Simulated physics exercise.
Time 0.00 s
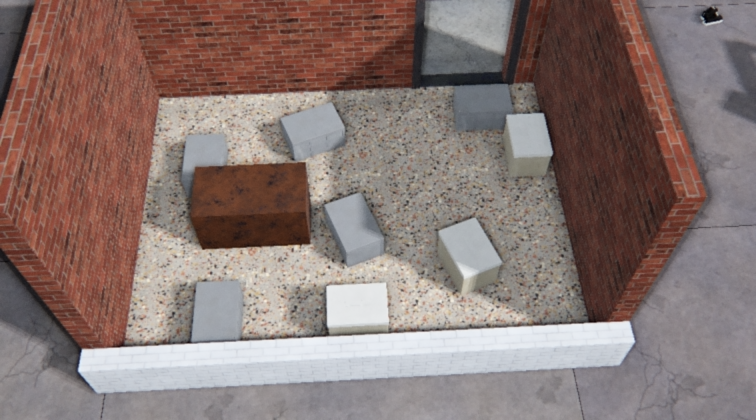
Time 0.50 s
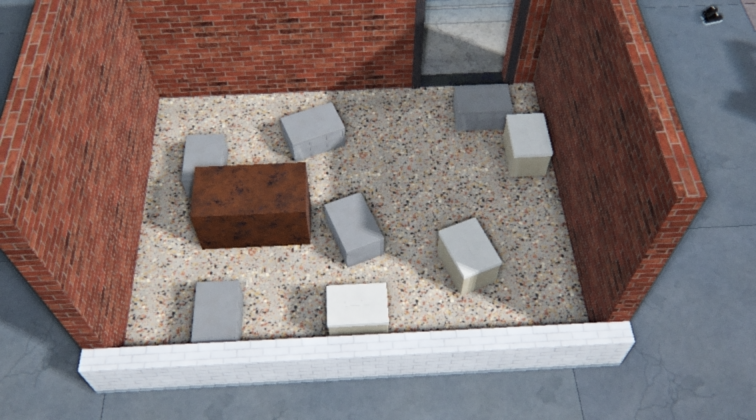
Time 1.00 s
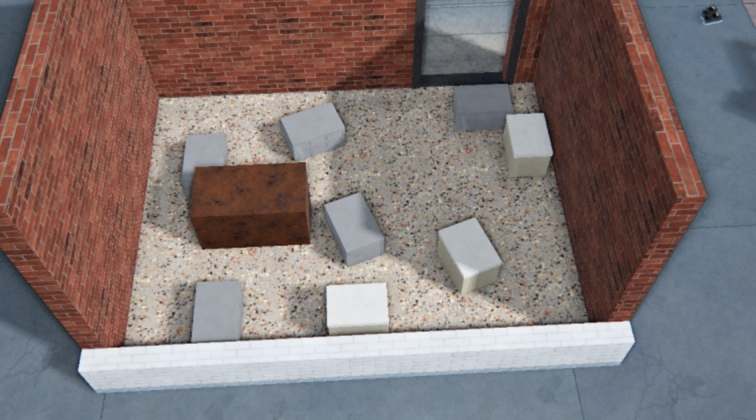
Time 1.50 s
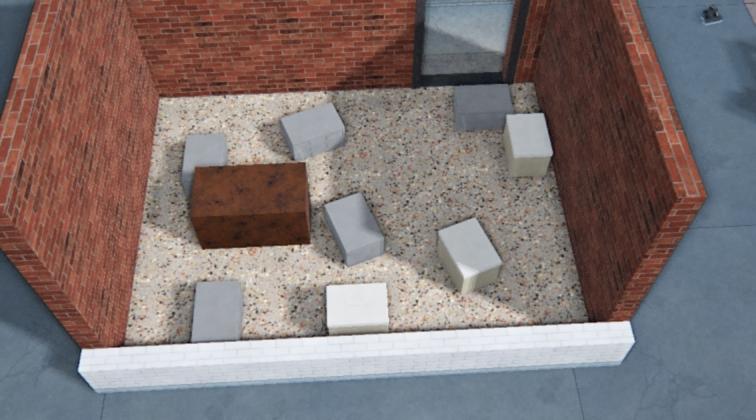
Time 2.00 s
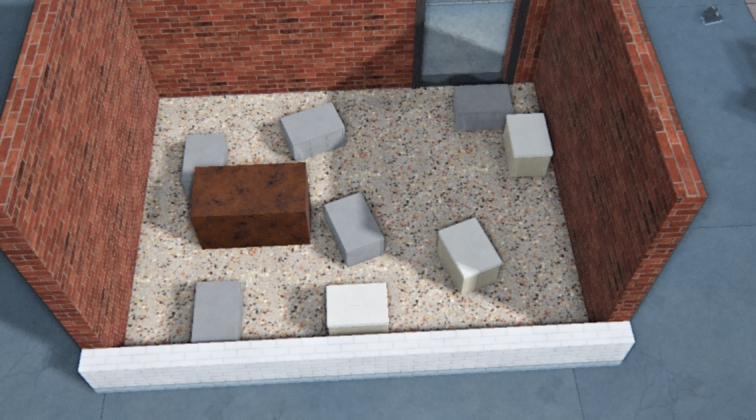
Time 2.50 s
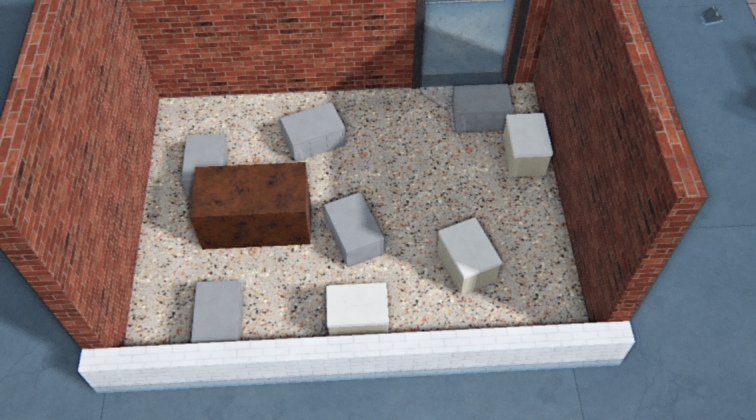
To begin with, grey and pale blocks and one larger rusty brown block sit on a speckled floor inside brick walls, with dry grey paving outside. Next, the paving turns bluish and smoother as water covers it. The doorway area then takes on a bluish tint, while the blocks stay still.
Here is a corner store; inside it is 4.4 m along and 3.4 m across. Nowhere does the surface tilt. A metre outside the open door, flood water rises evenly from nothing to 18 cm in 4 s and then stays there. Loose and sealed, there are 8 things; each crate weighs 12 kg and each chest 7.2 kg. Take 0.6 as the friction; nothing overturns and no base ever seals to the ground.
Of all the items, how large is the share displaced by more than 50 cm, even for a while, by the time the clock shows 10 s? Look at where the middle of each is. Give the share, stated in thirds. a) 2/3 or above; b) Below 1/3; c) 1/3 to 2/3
a, 2/3 or above.
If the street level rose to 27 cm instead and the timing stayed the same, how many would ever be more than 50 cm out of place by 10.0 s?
The count would be 7.
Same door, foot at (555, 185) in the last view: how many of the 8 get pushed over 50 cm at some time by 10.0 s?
Then the count would be 4.
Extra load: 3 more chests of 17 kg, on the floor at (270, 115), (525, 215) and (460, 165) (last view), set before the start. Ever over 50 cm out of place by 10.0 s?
In that order: Short of it, more, more.
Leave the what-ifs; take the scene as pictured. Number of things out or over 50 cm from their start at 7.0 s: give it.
I count 4.
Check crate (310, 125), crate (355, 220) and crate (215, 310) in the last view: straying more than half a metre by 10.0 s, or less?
In that order: Less, over, past it.
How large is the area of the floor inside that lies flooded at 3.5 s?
That flooded area is roughly 1.5 m2.
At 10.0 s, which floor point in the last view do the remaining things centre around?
Centre of the remaining things: Roughly (274, 265).
After 3.5 s 0 of 8 are over 50 cm from their spots; 0 afloat.
After 4.5 s 1 of 8 are over 50 cm from their spots; 0 afloat.
After 7.0 s 4 of 8 are over 50 cm from their spots; 4 afloat.
After 10.0 s 6 of 8 are over 50 cm from their spots, and 6 have been at some point; 6 afloat.
